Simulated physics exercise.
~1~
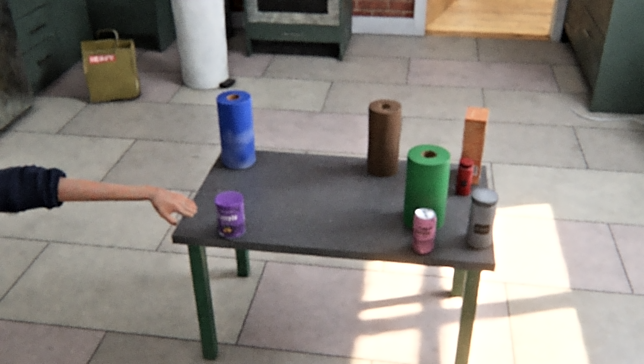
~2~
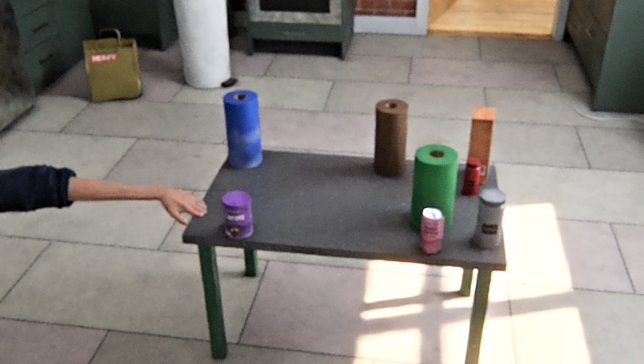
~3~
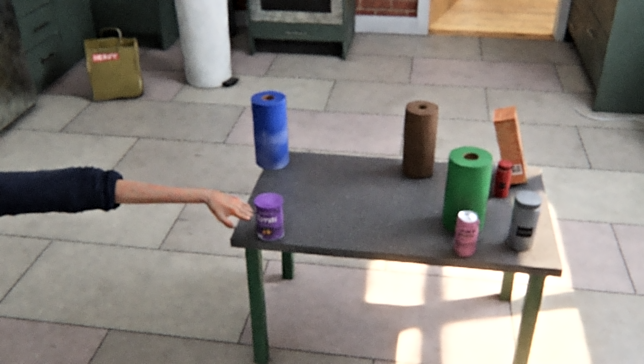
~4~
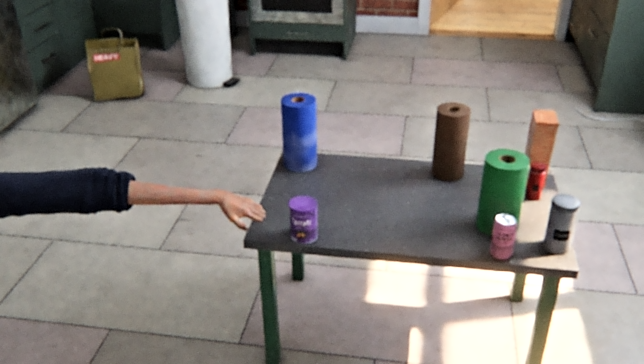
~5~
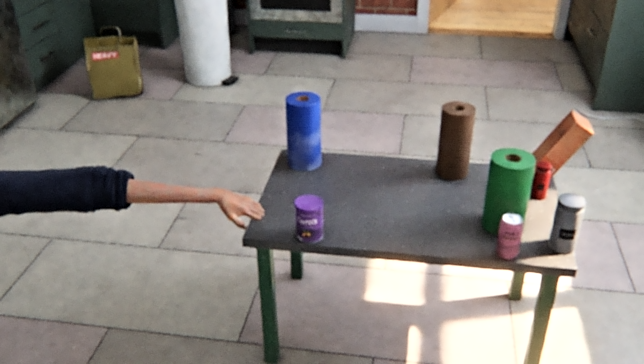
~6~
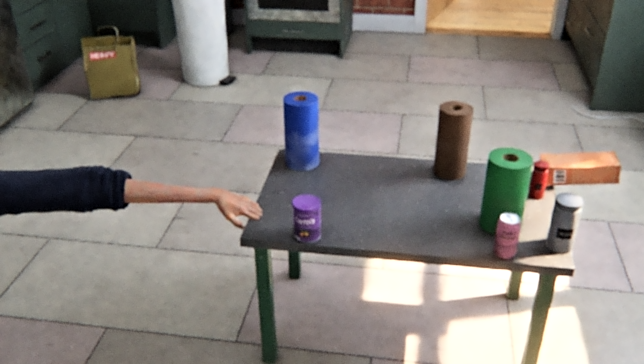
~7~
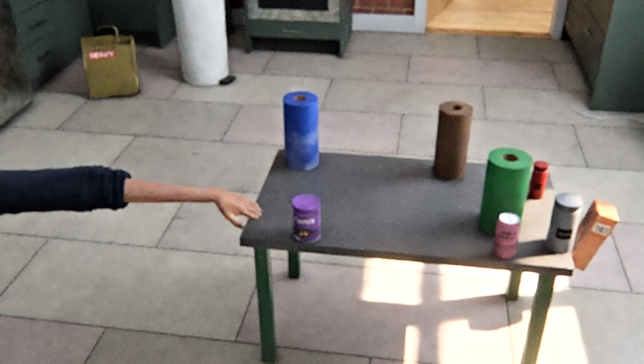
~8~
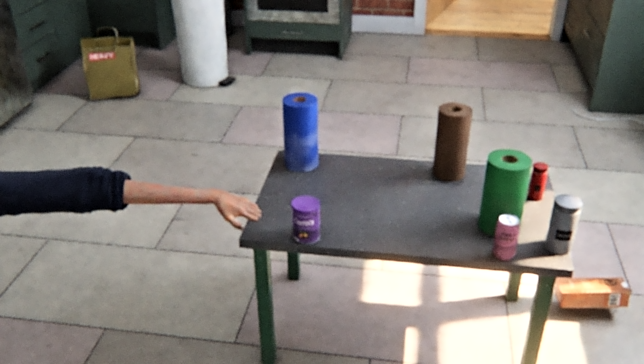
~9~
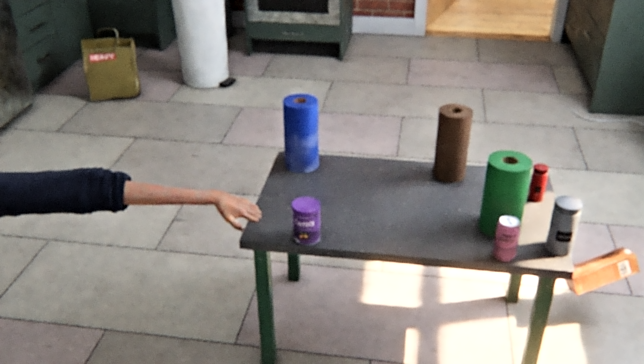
A grey table with green legs stands on a tiled kitchen floor, seen from slightly above, with an arm in a dark sleeve reaching in from the left. On it are a blue roll at the back left, a purple tin near the hand, a brown roll behind, and a green roll, pink can, grey jar, red shaker and tall orange carton towards the right. The hand pushes the table to the right, and the carton rocks. As the table stops, the carton tips over the right edge, tumbles down and ends on its side on the floor, while everything else stays standing.
